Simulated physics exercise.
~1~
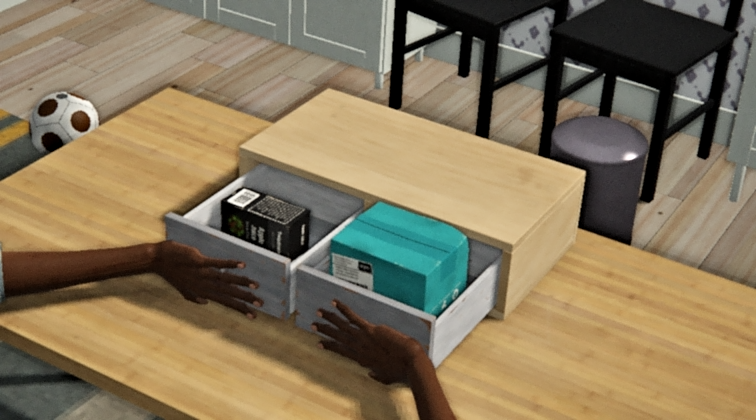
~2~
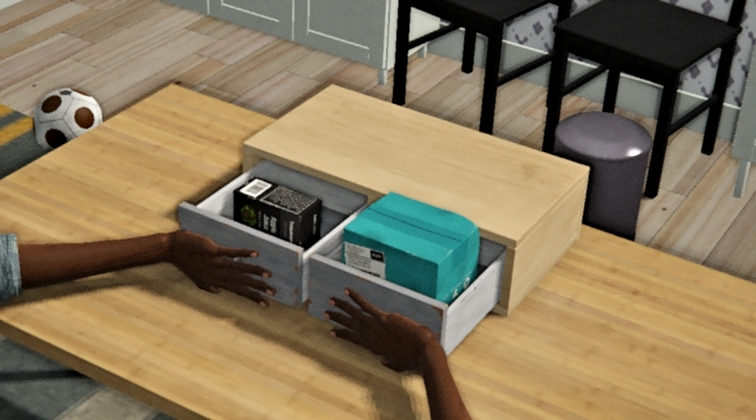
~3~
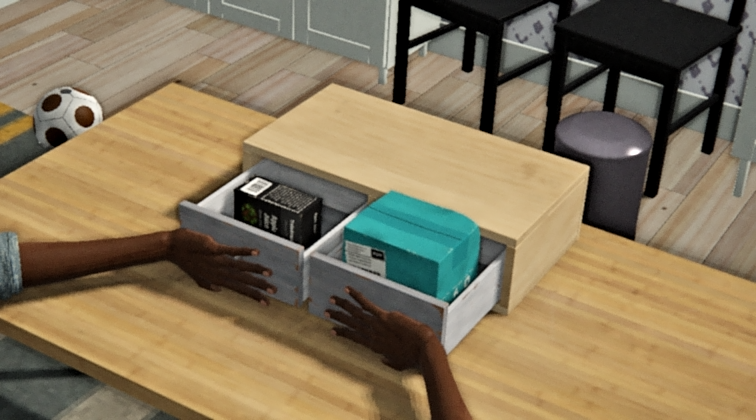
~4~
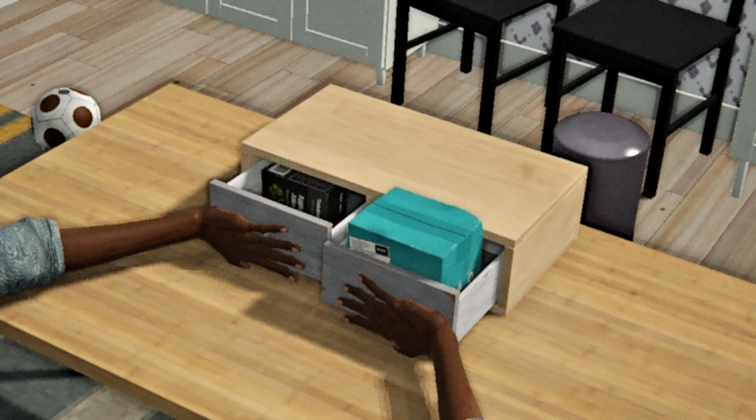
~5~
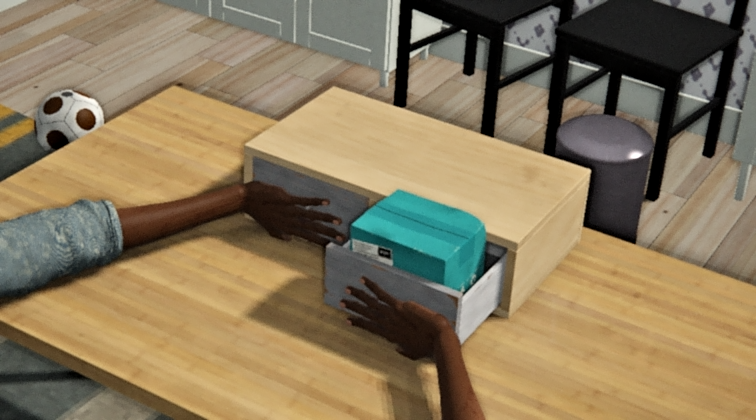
Two hands push the drawers; the left one closes while the right stays ajar.
